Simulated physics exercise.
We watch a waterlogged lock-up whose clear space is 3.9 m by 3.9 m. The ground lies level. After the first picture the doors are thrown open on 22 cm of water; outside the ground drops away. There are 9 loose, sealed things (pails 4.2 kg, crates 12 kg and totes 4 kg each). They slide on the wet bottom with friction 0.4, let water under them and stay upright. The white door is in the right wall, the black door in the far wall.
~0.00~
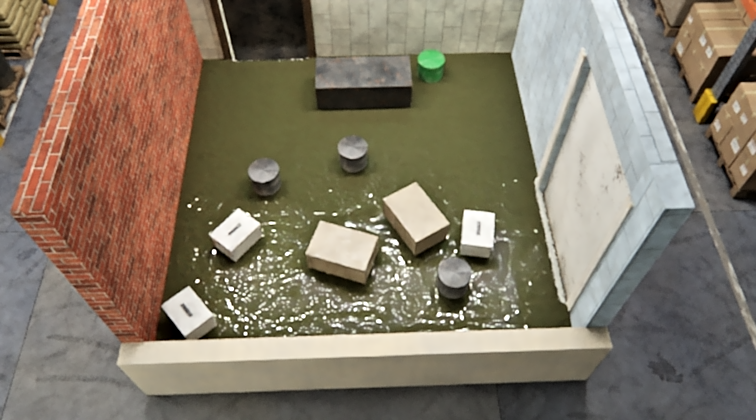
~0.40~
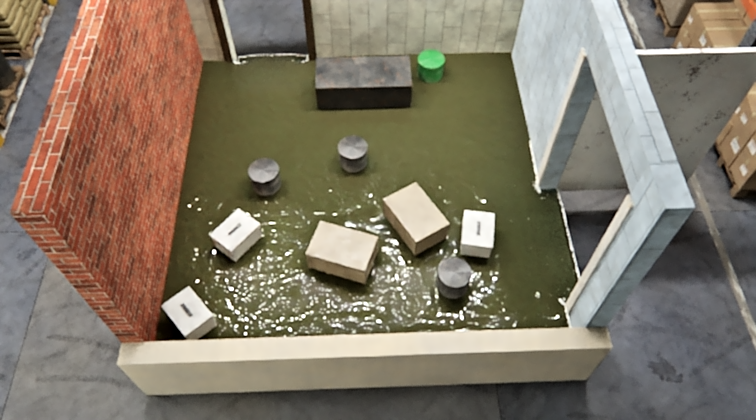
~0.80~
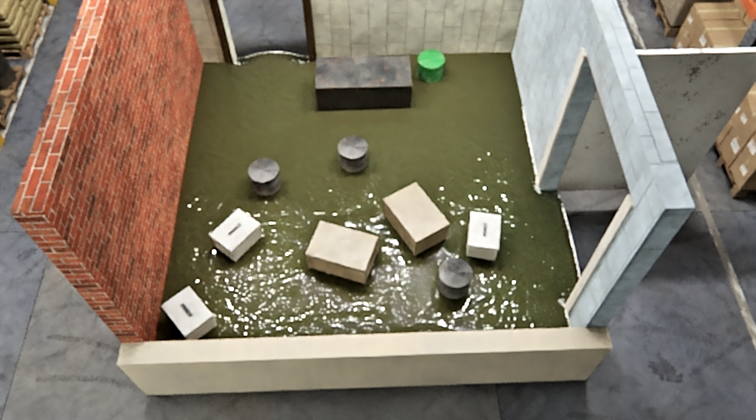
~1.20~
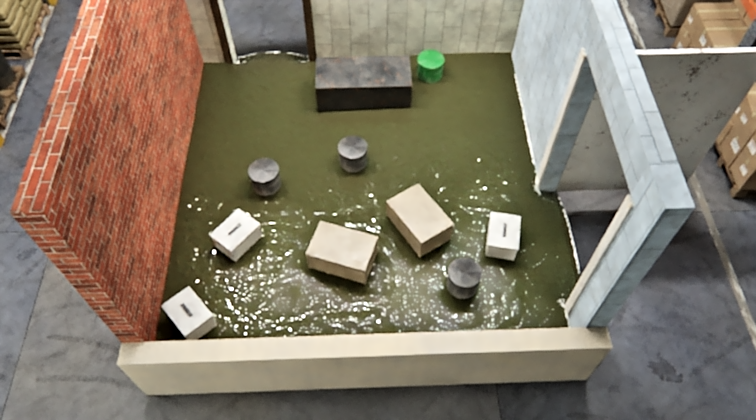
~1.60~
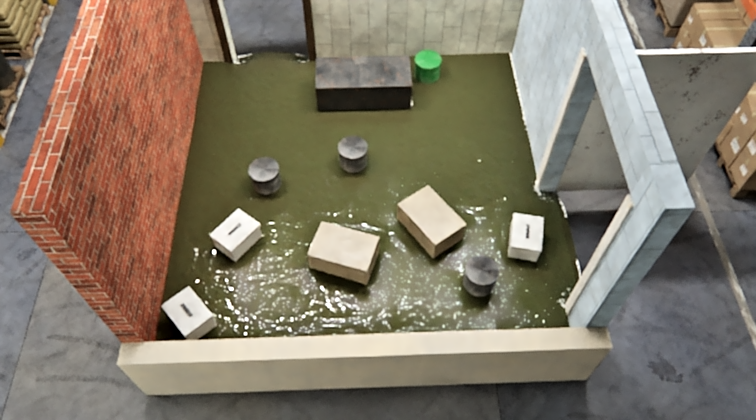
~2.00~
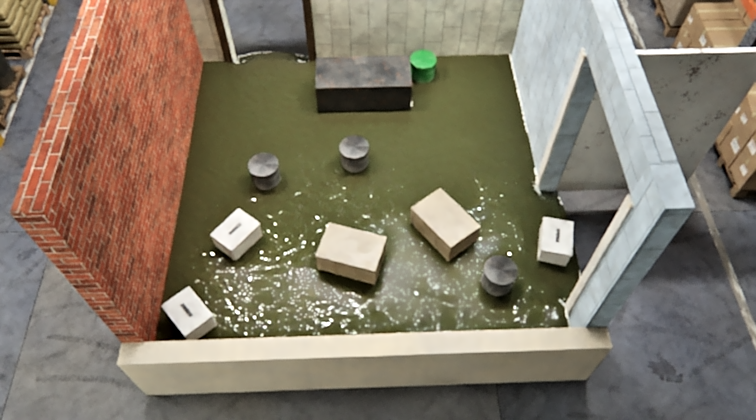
A walled room flooded with murky green water had its white right-hand door and black far door thrown open, then a white box, a gray drum and tan crates drifted right toward the open doorway.
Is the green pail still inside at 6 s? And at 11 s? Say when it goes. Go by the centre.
It leaves between the two times.
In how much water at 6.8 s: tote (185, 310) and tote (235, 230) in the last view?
About 12 and 12 cm.
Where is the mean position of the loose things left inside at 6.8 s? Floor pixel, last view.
At about (327, 194).
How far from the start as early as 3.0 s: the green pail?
About 30 cm.
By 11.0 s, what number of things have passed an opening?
By then 5.
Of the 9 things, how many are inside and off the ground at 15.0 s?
I count 3.
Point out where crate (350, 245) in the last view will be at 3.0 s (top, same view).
Near (381, 246).
After 3.0 s the green pail is near (411, 55), 0.3 m from its start, afloat; 1 of 9 are out; 8 afloat.
After 6.8 s the green pail is near (370, 55), 0.8 m from its start, afloat; 3 of 9 are out; 6 afloat.
After 11.0 s the green pail has gone out (at 9.6 s); 5 of 9 are out; 4 afloat.
After 15.0 s the green pail has gone out (at 9.6 s); 6 of 9 are out; 3 afloat.
